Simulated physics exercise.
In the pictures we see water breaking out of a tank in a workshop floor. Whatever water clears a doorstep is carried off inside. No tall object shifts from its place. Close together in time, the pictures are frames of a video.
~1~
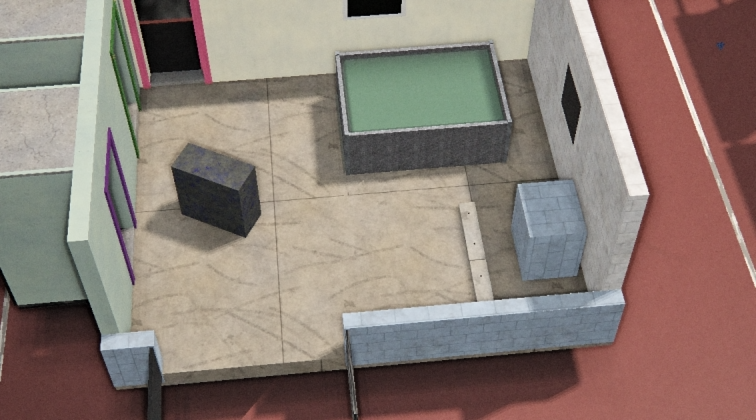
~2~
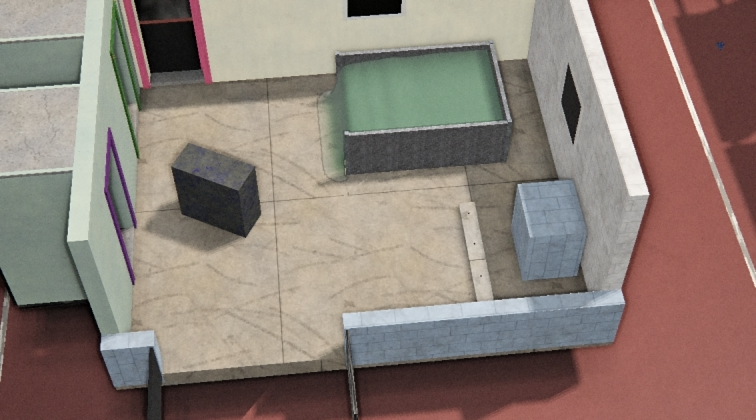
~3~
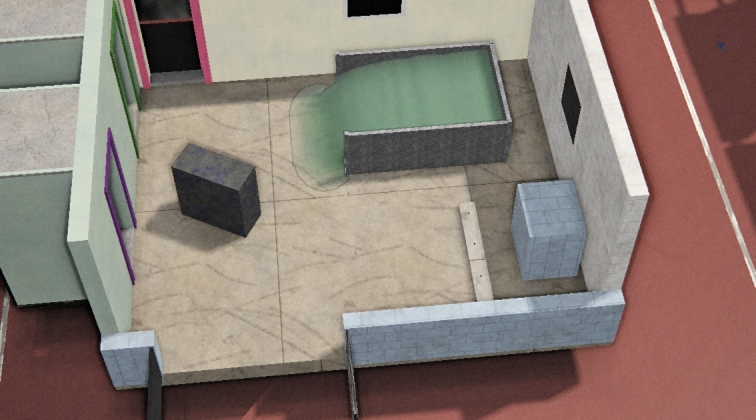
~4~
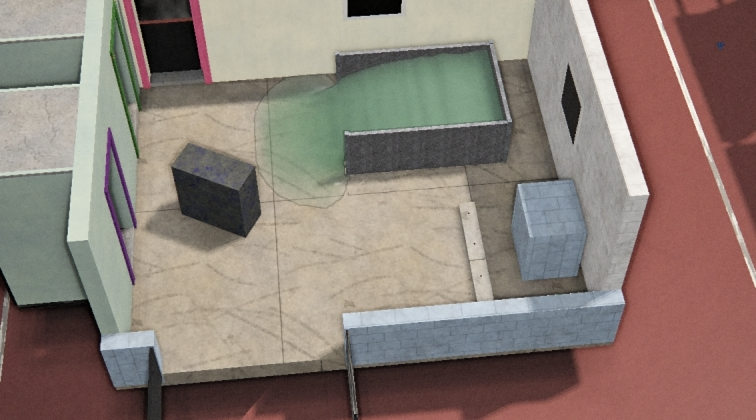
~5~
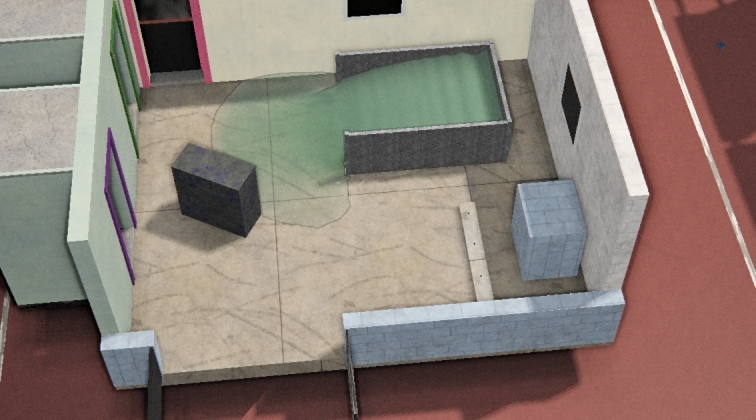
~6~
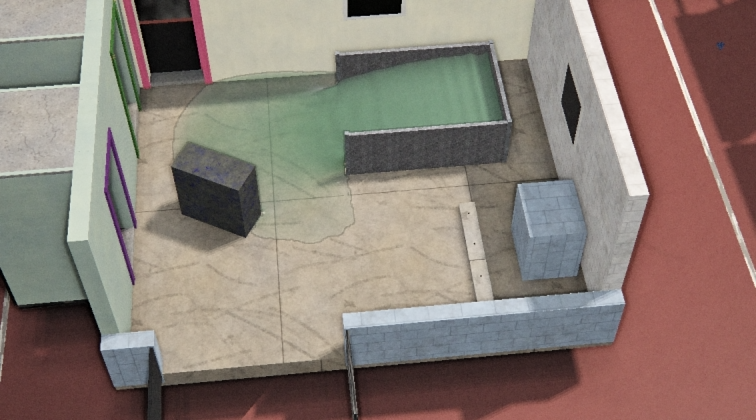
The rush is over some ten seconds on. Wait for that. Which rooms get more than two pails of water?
The green door will be deluged; the purple door will be deluged; the pink door will be deluged.
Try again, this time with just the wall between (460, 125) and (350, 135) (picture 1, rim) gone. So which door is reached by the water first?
First to be reached: The one in purple.
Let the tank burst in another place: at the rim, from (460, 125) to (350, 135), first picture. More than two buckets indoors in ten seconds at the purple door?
So purple ends up above.
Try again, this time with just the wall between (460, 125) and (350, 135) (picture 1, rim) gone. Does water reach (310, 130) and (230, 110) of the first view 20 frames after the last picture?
Well, the first place would be still bare and the second one still bare.
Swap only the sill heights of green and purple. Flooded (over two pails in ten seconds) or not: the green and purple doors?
So here it goes: Green gets too much, while purple doesn't reach it.
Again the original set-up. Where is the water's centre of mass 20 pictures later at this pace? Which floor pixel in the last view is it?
My pick is pixel (266, 156).
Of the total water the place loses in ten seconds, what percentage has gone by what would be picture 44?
Roughly 80 %.
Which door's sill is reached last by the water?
Going by the pictures, I'd say the purple one.
A moment on, water covers 35 % of the floor; the green door over two buckets in, the purple door wet at the sill, nothing in, the pink door wet at the sill, nothing in.
Next, water covers 50 % of the floor; the green door far over two buckets in, the purple door wet at the sill, nothing in, the pink door over two buckets in.
Then, water covers 60 % of the floor; the green door far over two buckets in, the purple door under two buckets in, the pink door far over two buckets in.
Later, water covers 75 % of the floor; the green door far over two buckets in, the purple door over two buckets in, the pink door far over two buckets in.
In the end, water covers 90 % of the floor; the green door far over two buckets in, the purple door over two buckets in, the pink door far over two buckets in.
